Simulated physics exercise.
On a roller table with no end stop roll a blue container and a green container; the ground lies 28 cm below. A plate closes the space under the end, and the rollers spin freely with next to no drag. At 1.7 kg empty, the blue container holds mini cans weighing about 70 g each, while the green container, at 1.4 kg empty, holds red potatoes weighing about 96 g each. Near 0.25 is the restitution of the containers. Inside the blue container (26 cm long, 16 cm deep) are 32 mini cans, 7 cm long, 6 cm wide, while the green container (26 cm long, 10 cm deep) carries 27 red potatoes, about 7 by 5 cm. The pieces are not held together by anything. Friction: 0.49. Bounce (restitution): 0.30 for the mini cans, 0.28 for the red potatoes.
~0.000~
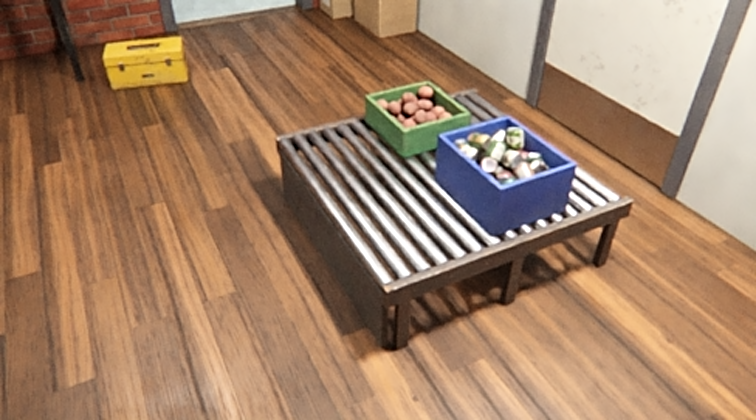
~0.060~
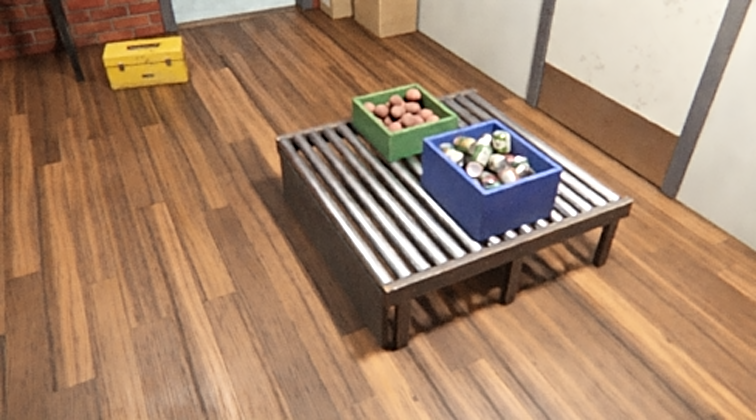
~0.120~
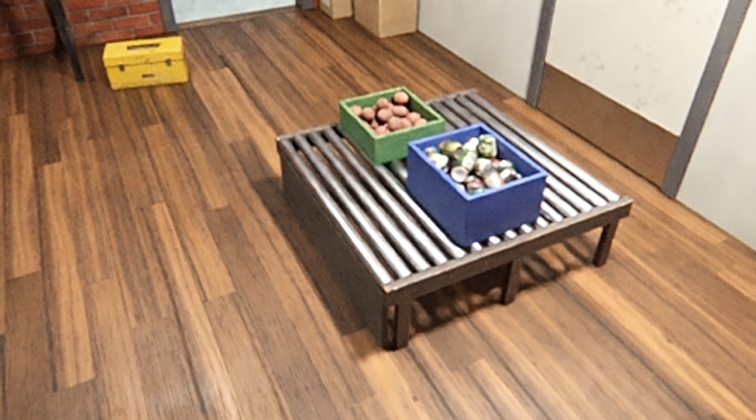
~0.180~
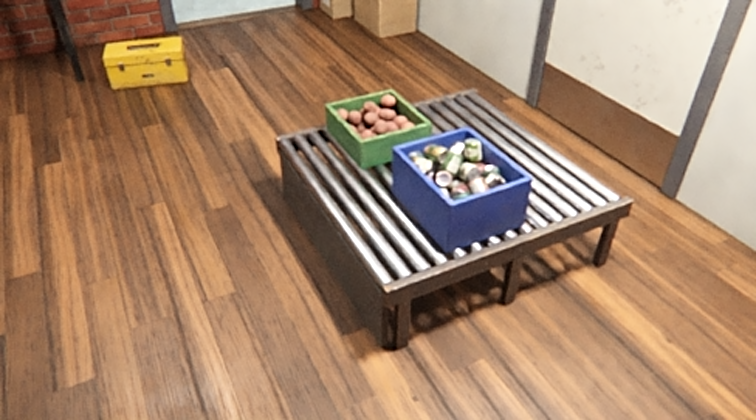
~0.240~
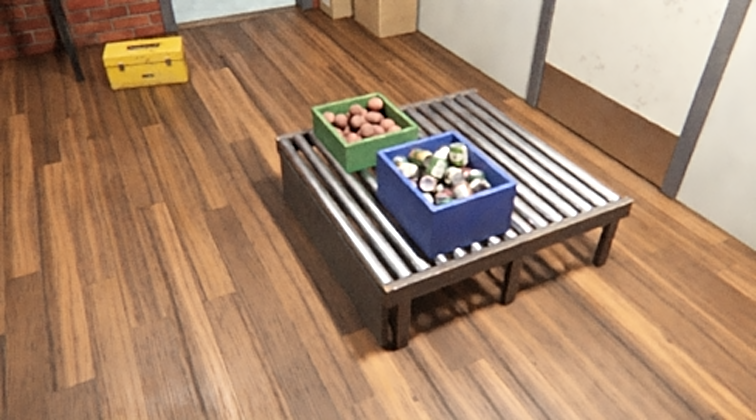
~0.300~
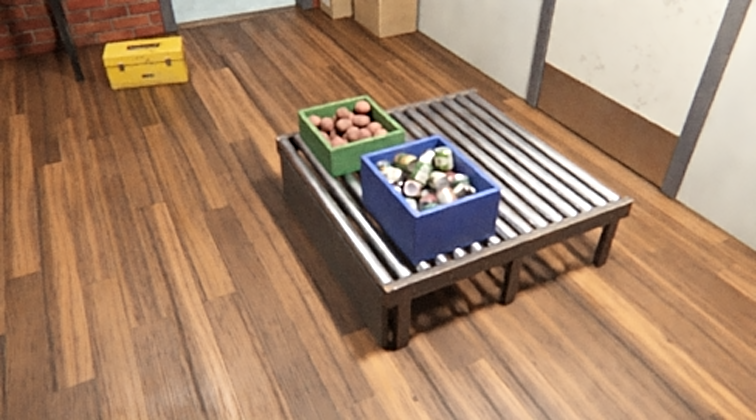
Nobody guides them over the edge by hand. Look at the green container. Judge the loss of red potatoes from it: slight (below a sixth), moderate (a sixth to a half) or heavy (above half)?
Spillage stays below the sixth mark.
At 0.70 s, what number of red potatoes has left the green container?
I'd put it at around 0.
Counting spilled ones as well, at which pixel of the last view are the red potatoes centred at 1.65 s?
Pixel (247, 226), give or take.
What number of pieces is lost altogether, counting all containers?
Around 6.
After 0.38 s, the leading end passes the last roller.
After 0.70 s, the blue container leans 9° with 0 of 32 out and the green container leans 19° with 0 of 27 out.
After 0.90 s, the blue container leans 43° with 0 of 32 out and the green container leans 32° with 0 of 27 out.
After 1.25 s, the blue container leans 31° with 4 of 32 out and the green container is level with 1 of 27 out.
When it is over (at 1.65 s), the blue container is level with 5 of 32 out and the green container is level with 1 of 27 out. Asked share, 1 of 27, 4 per cent.
